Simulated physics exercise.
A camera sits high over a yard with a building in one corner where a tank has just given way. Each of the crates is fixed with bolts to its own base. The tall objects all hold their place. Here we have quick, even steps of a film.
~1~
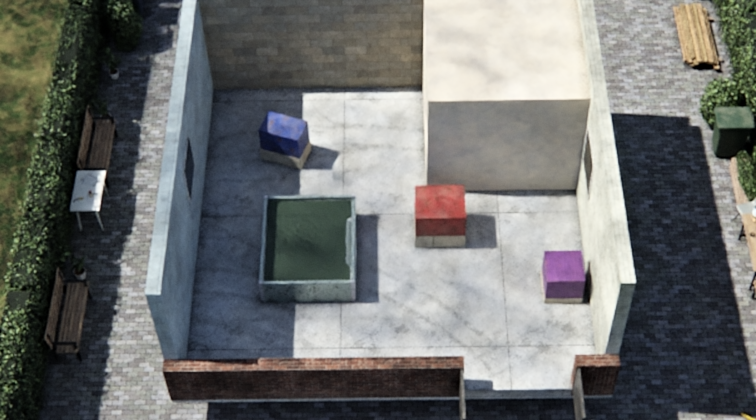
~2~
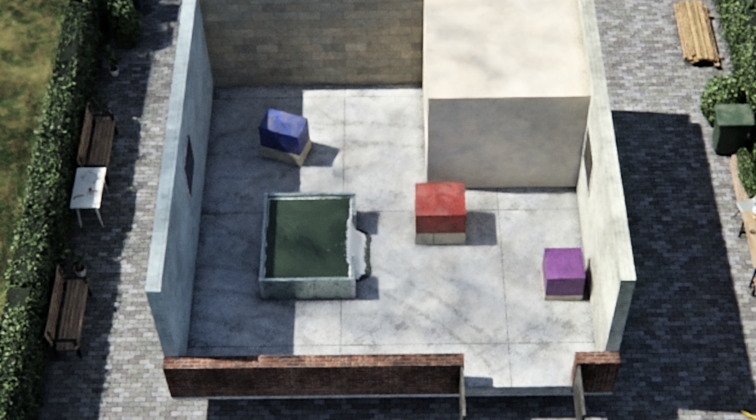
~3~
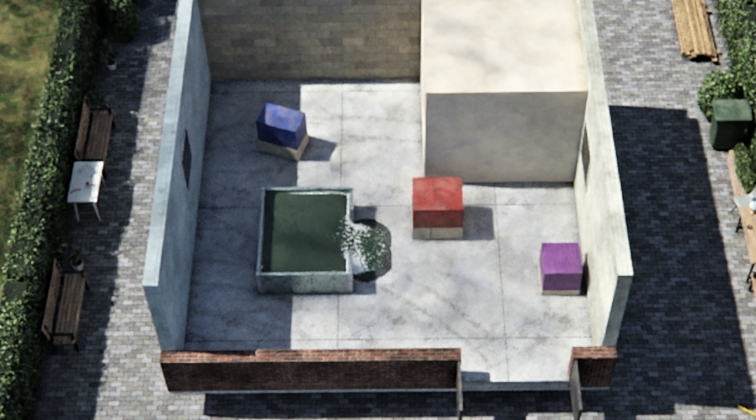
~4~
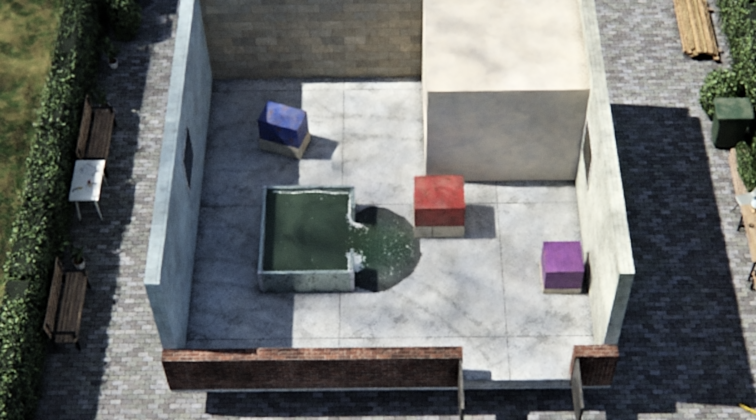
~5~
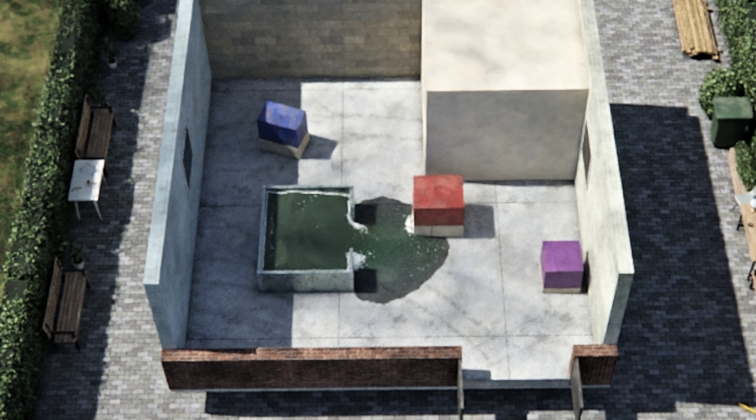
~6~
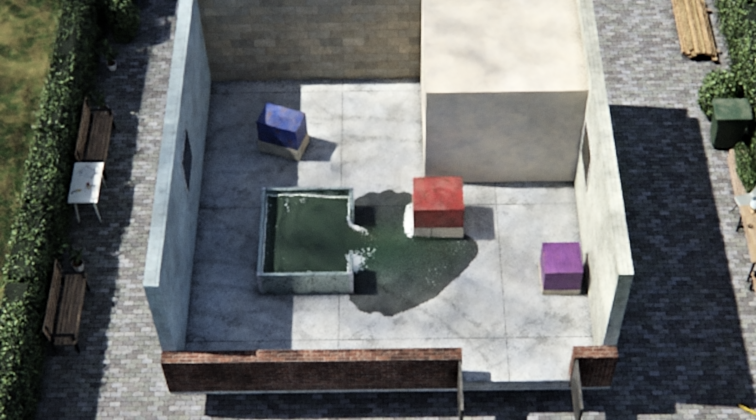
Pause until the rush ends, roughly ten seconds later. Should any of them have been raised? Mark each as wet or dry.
Blue crate: Dry; purple crate: Wet; red crate: Dry.
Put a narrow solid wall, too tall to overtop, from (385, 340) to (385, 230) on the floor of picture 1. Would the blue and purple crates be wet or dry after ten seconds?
Blue: Stays clear; purple: Stays clear.
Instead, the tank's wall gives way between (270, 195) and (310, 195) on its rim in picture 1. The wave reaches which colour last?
It's the crate marked purple.
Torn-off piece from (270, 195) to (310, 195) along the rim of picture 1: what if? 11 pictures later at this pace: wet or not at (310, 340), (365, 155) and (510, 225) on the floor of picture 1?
Spot one spared, spot two inundated, spot three spared.
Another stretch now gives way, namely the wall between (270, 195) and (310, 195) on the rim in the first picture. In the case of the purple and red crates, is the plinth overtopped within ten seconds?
My reading: Purple stays untouched, red stays untouched.
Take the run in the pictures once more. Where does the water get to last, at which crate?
The blue crate.
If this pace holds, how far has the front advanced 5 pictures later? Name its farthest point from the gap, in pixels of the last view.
Close to (579, 258).
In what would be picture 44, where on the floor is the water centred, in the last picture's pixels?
I'd point to (411, 233).
A moment on, water covers 20 % of the floor; the blue crate not reached, the purple crate water round its plinth, the red crate water round its plinth.
Next, water covers 40 % of the floor; the blue crate not reached, the purple crate water round its plinth, the red crate water round its plinth.
Then, water covers 50 % of the floor; the blue crate water round its plinth, the purple crate water round its plinth, the red crate water round its plinth.
Later, water covers 60 % of the floor; the blue crate water round its plinth, the purple crate water round its plinth, the red crate water round its plinth.
In the end, water covers 75 % of the floor; the blue crate stayed above the water, the purple crate was topped, the red crate stayed above the water.
